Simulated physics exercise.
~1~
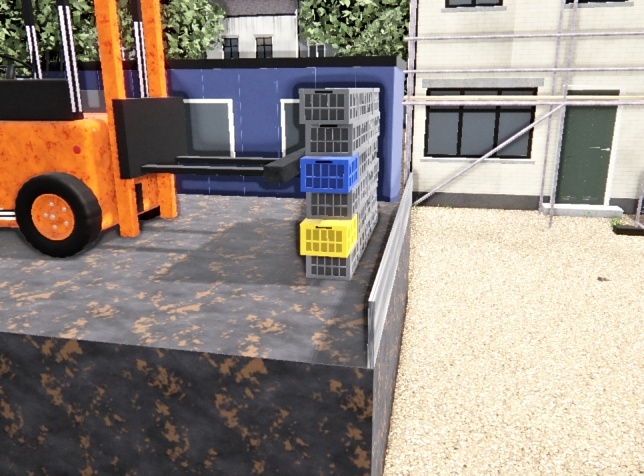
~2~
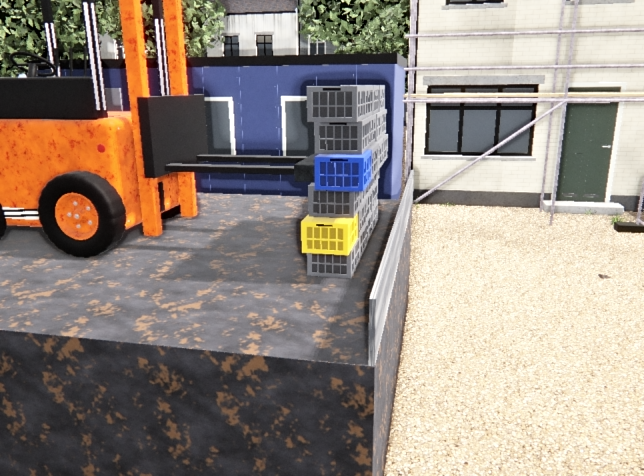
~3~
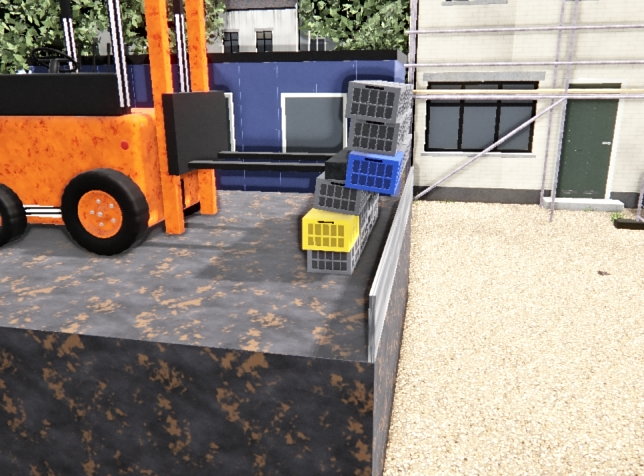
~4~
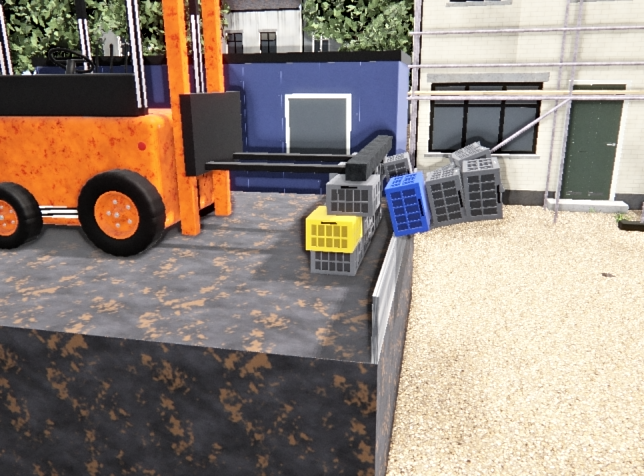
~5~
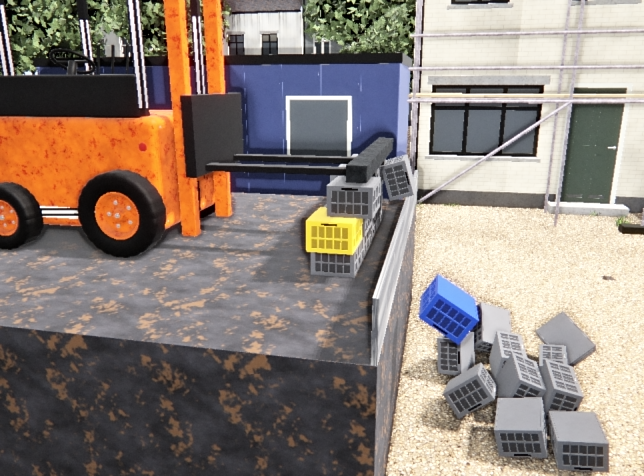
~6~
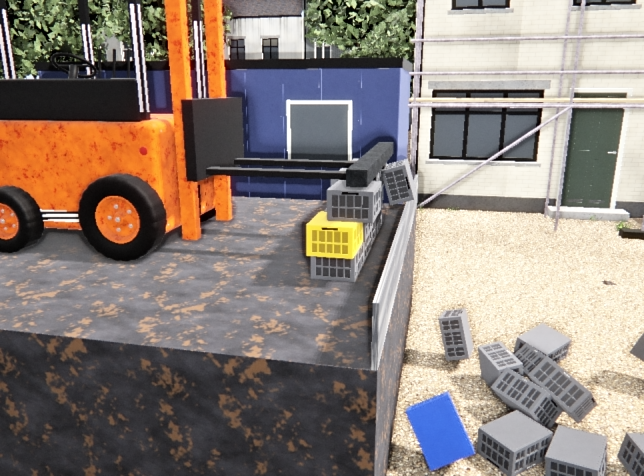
Orange forklift pushing a beam into stacked grey, blue and yellow crates, toppling many onto gravel below while the yellow stays put.
